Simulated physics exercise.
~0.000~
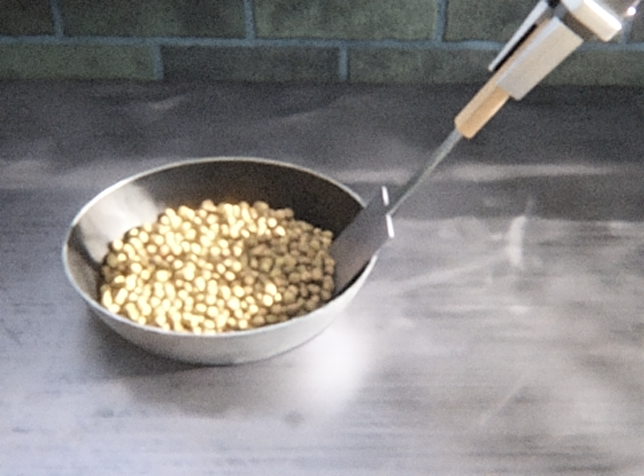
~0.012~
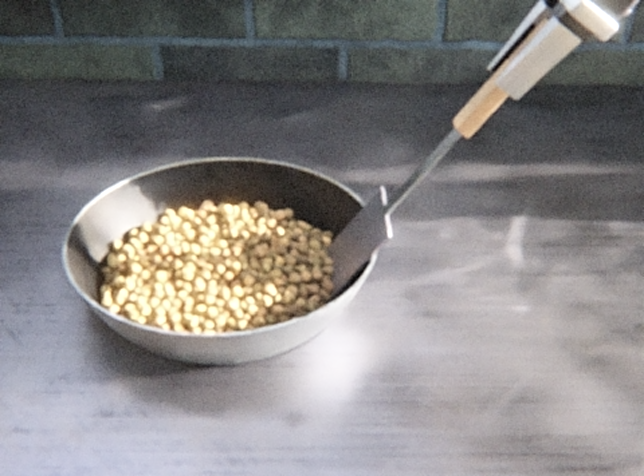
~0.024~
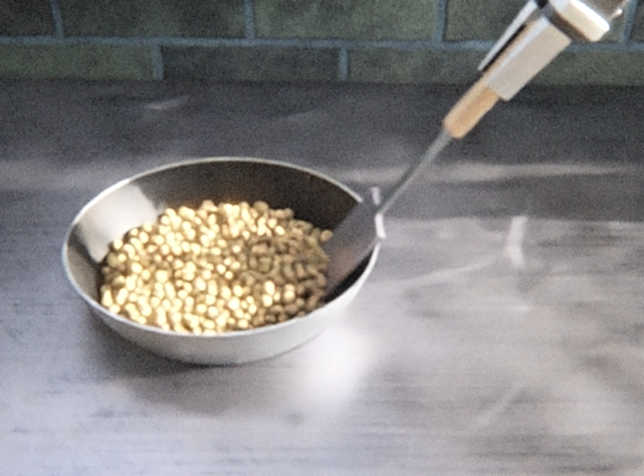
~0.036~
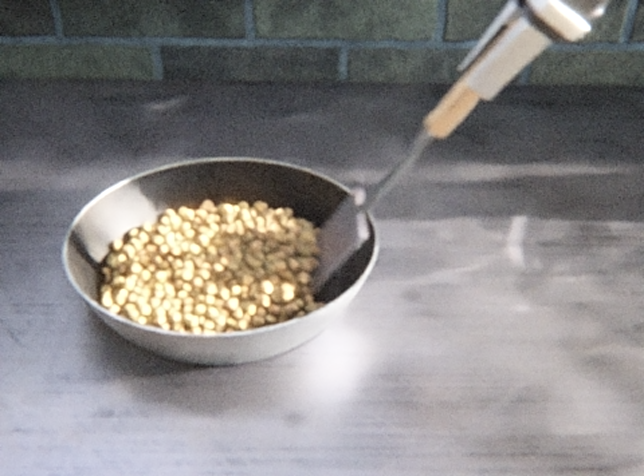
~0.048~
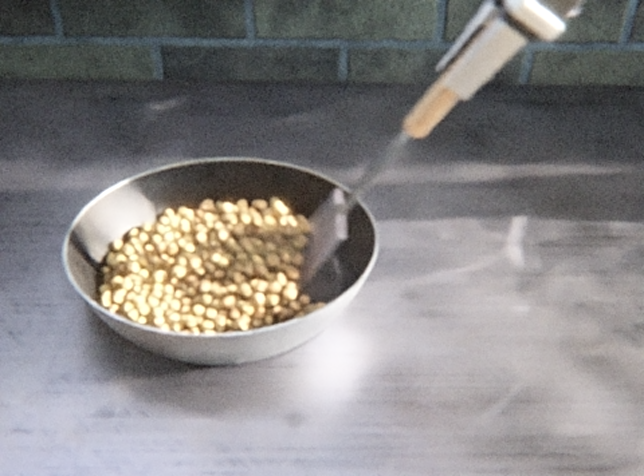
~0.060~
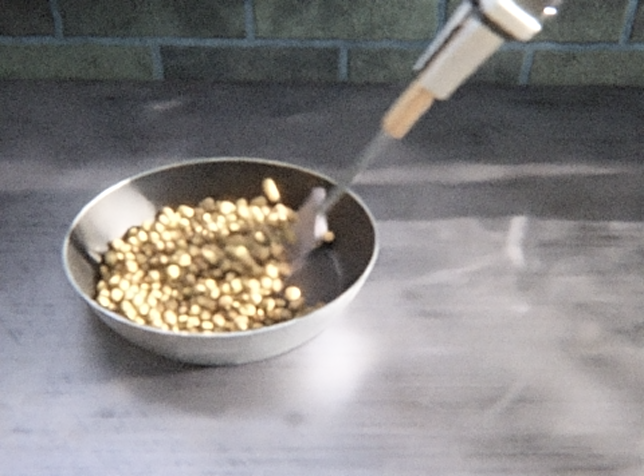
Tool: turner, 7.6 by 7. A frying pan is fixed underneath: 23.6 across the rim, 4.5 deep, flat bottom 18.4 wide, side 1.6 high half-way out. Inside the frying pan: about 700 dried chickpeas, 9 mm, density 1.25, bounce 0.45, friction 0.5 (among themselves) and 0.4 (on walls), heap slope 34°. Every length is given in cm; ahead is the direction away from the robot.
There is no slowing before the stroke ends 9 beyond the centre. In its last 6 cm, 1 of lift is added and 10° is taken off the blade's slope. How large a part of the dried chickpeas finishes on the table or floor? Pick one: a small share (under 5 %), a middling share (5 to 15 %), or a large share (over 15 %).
A large share.
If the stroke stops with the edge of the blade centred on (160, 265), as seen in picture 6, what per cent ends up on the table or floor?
I'd put it near 5 per cent.
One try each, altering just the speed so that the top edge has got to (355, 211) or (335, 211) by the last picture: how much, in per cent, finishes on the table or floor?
Try one roughly 15 per cent; try two roughly 20 per cent.
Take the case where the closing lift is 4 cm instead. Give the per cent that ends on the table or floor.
Result: Approx. 20 %.
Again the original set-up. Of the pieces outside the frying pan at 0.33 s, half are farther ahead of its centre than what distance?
I'd say some 18 centimetres.
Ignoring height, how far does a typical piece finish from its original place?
Level distance of roughly 3 cm.
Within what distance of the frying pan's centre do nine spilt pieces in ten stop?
That's near 50 cm.
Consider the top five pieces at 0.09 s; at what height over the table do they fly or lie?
Estimated height above table: Approx. 7 cm.
After 0.09 s, sloping 55°, highest piece 8 above the table; 696 in the frying pan.
After 0.12 s, sloping 52°, highest piece 9 above the table; 695 in the frying pan, 1 on the blade or in flight.
After 0.33 s, sloping 45°, highest piece 15 above the table; 527 in the frying pan, 113 on the table or floor, 56 on the blade or in flight.
After 1.38 s, sloping 45°, highest piece 5 above the table; 527 in the frying pan, 169 on the table or floor.
In the end, 527 in the frying pan, 169 on the table or floor. That is 24 % on the table or floor.
